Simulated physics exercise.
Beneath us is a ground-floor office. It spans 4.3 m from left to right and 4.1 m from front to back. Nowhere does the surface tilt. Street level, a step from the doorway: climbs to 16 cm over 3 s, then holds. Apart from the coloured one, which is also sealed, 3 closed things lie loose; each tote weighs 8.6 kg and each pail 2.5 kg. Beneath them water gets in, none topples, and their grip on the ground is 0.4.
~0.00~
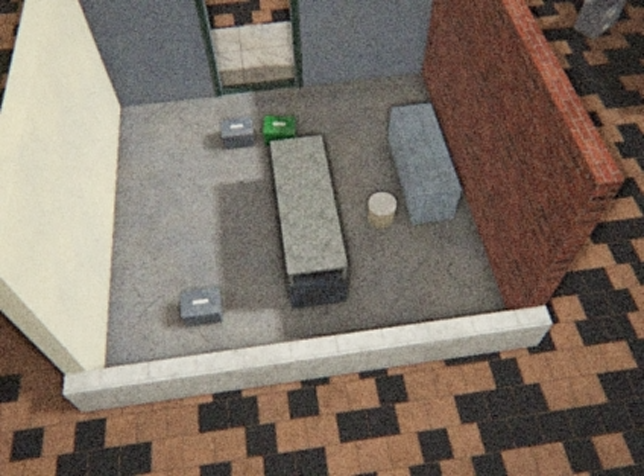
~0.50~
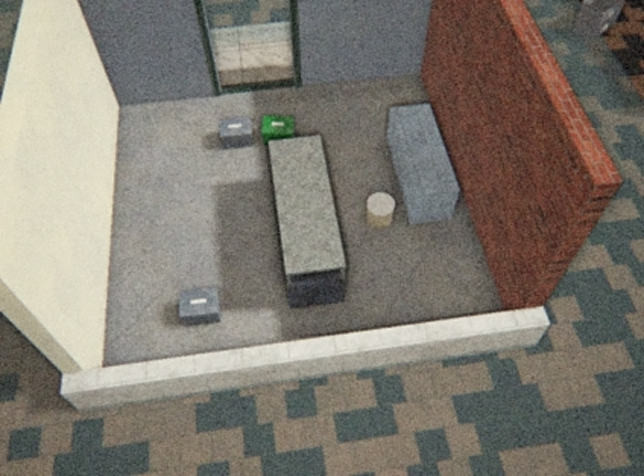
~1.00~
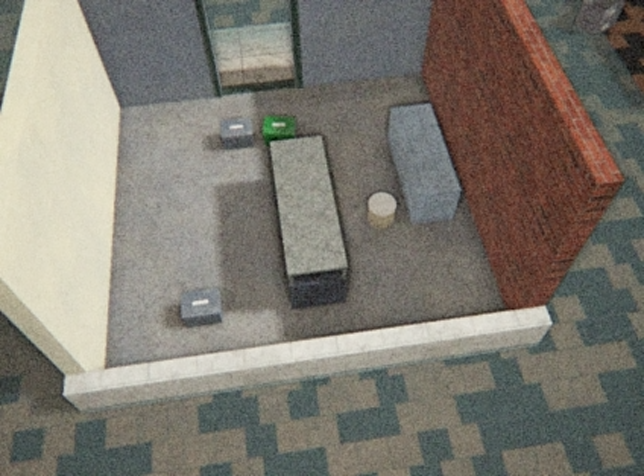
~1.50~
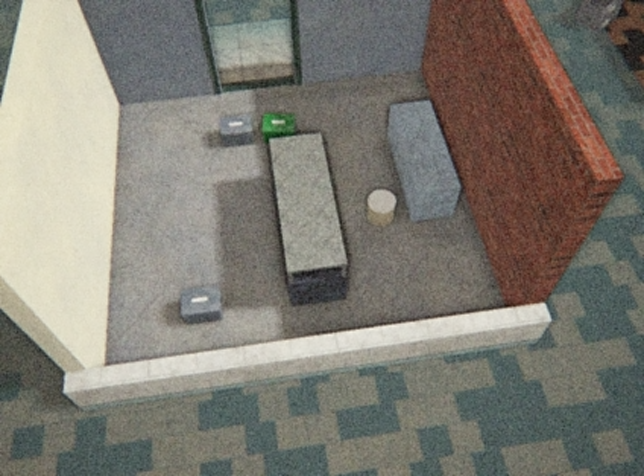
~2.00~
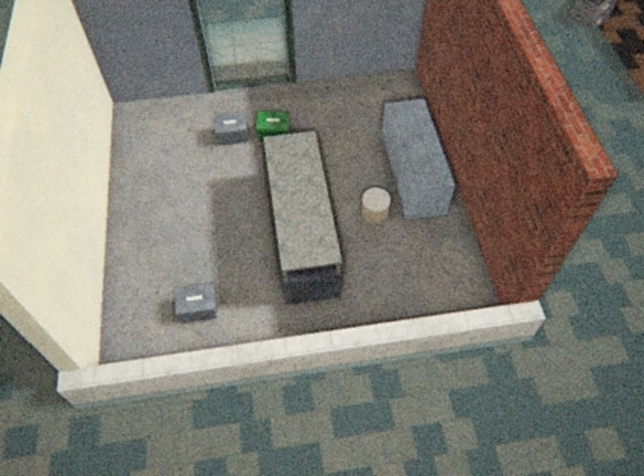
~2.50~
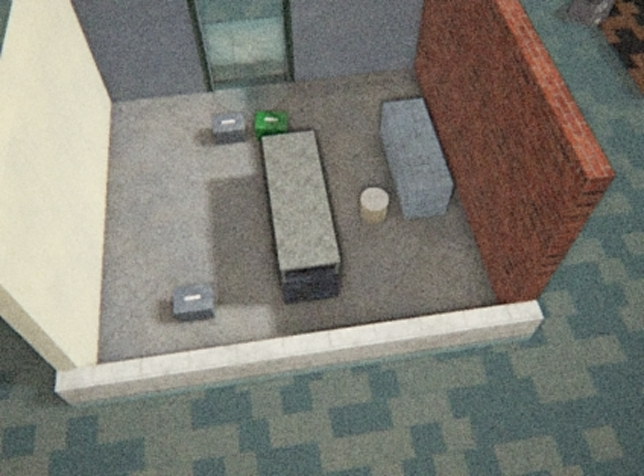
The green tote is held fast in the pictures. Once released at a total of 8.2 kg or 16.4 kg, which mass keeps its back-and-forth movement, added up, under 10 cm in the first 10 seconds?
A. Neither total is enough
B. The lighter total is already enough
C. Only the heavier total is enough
A, neither total is enough.
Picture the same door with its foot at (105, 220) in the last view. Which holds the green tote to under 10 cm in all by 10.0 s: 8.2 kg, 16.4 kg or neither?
Short version: Only the heavy mass succeeds.
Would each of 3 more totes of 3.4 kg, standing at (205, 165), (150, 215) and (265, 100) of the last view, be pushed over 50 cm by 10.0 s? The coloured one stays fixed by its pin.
In turn: Beyond it, beyond it, beyond it.
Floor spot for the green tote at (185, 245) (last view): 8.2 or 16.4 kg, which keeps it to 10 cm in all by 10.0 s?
It turns out that both loads succeed.
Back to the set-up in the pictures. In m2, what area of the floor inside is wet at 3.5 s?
Wet area: Approx. 2.0 m2.
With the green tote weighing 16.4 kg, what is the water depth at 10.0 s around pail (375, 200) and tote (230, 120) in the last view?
First about 6 cm, second about 5 cm.
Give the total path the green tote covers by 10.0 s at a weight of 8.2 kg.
Adding it all up, something like 140 cm.
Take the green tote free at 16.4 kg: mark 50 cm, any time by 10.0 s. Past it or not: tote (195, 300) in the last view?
That one is below half a metre, as it turns out.
After 3.5 s the green tote would be 17 cm from its start with 8.2 kg and 1 cm from its start with 16.4 kg; 6 cm of water round it then.
After 4.5 s the green tote would be 63 cm from its start with 8.2 kg and 21 cm from its start with 16.4 kg; 5 cm of water round it then.
After 7.0 s the green tote would be 113 cm from its start with 8.2 kg and 25 cm from its start with 16.4 kg; 5 cm of water round it then.
After 10.0 s the green tote would be 129 cm from its start with 8.2 kg and 25 cm from its start with 16.4 kg; 5 cm of water round it then.
